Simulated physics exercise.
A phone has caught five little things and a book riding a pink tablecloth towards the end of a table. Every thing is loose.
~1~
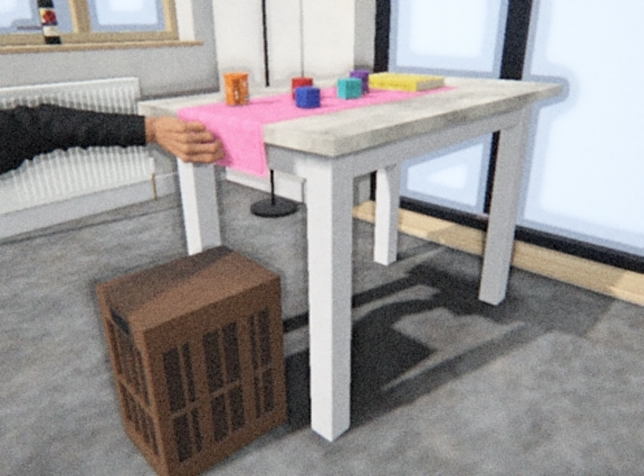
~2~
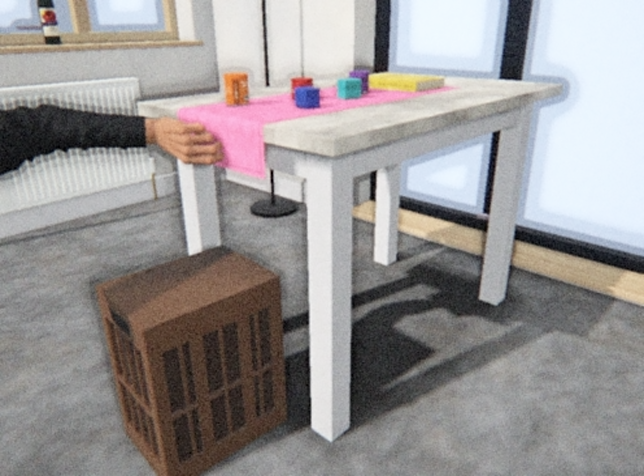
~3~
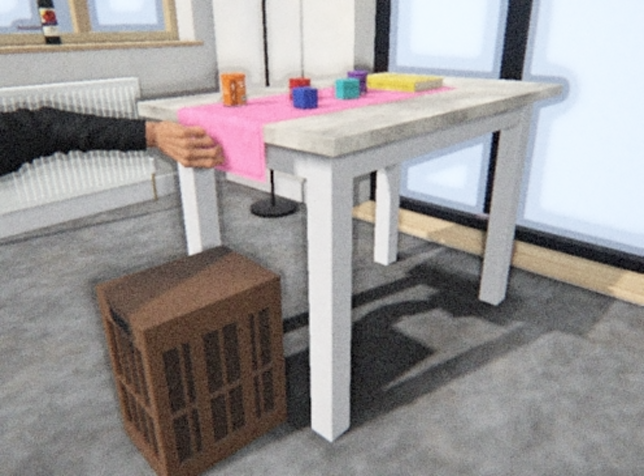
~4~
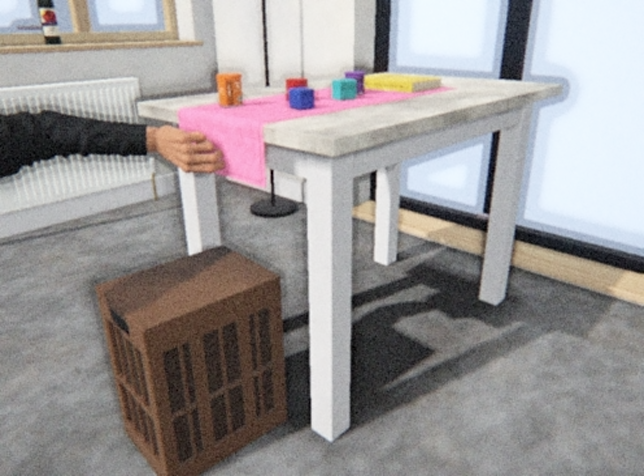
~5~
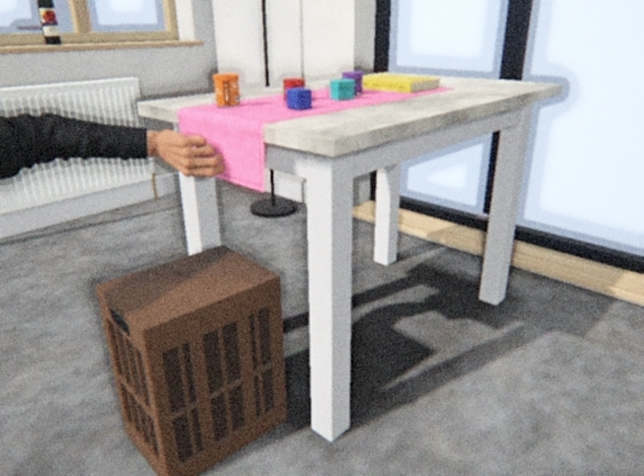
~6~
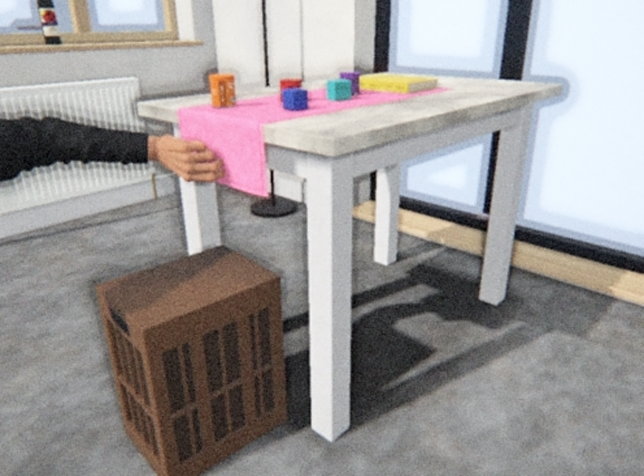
A hand slowly pulls a pink cloth left along a table, carrying small colourful objects with it.
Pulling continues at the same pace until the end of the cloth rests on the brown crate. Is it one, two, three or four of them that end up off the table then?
Number down: Two.
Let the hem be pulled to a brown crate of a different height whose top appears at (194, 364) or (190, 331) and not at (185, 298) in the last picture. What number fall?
In that case 4 and 3.
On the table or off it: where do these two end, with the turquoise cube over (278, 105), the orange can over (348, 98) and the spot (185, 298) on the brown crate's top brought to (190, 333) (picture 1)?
So the turquoise cube leaves, and the orange can stays there.
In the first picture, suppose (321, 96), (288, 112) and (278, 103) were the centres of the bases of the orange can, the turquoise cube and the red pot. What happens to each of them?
Here's the result: The orange can remains in place, the turquoise cube leaves the top and the red pot leaves the top.
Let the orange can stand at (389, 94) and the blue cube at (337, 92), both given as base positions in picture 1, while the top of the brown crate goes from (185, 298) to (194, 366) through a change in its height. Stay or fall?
Outcome for the orange can: It stays. Outcome for the blue cube: It stays.
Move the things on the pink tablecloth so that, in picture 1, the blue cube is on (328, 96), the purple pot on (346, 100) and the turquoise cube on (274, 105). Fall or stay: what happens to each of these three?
The blue cube will stay where it is, the purple pot will stay where it is, the turquoise cube will end up off.
Early on, hem near (224, 217); all still up.
Midway, hem on the crate; orange can and blue cube gone.
Finally, hem on the crate; orange can and blue cube gone. The count of fallen things is two.
